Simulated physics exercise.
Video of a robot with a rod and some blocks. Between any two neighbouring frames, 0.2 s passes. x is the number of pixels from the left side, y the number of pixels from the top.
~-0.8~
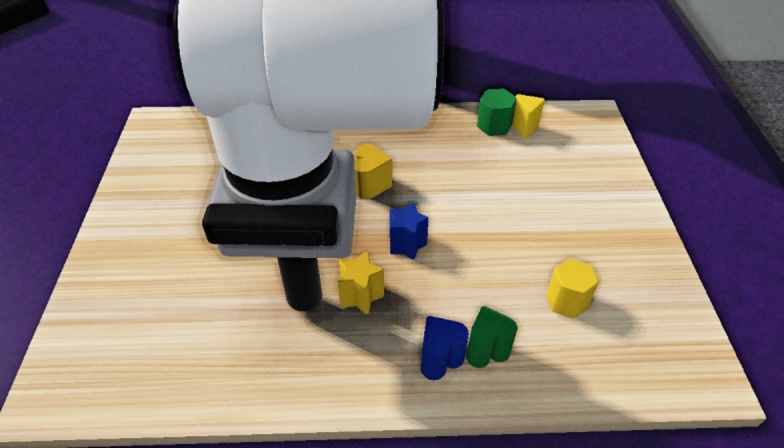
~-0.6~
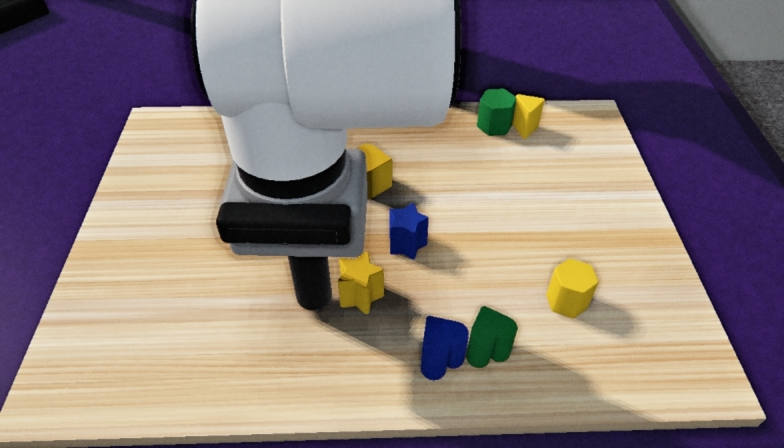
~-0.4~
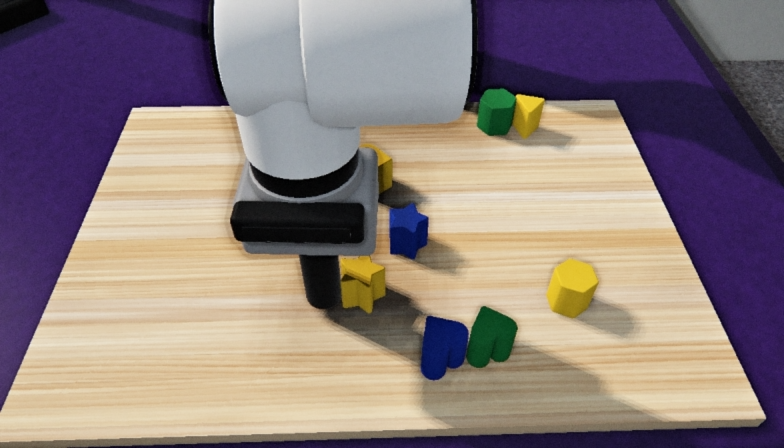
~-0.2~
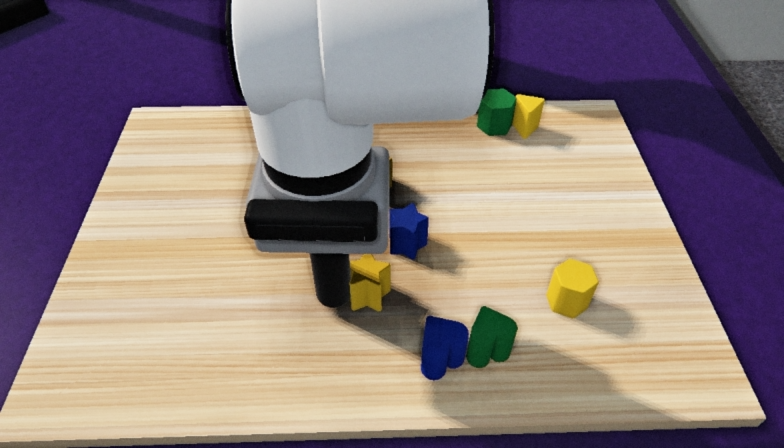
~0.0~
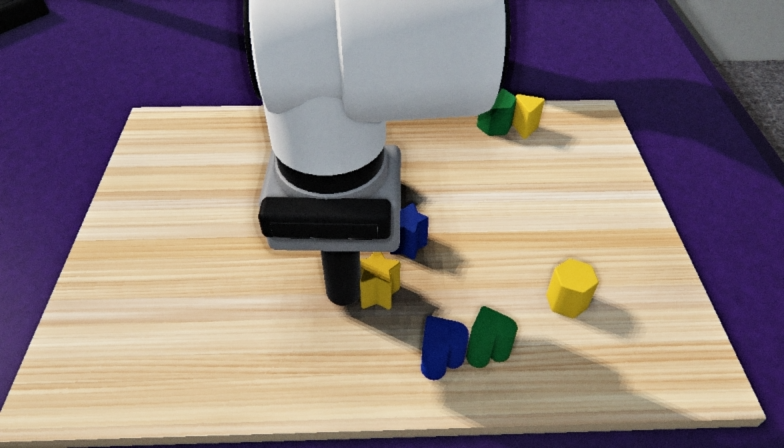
A white robot arm holding a black rod reaches over a pale wooden board on a purple surface, seen from above at an angle by a still camera. Yellow and blue stars sit near the rod, with blue and green hearts below, a yellow hexagon right, and more blocks behind. The arm slides the rod slowly right, nudging the yellow star slightly rightward while the other blocks stay still.
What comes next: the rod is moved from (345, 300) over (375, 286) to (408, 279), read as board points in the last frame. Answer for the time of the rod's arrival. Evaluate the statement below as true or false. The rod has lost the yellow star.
False.
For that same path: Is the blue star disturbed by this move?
Here's my answer: The blue star remains in position.
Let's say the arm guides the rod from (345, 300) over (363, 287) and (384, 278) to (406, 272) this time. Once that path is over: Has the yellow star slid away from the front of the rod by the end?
My answer is no.
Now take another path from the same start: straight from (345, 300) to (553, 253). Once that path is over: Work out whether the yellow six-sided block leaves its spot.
The block stays on its spot.
The first path, step by step. Halfway along, rod at (375, 278); yellow star at (409, 254).
At the end, rod at (408, 271); yellow star at (442, 247); blue star still.
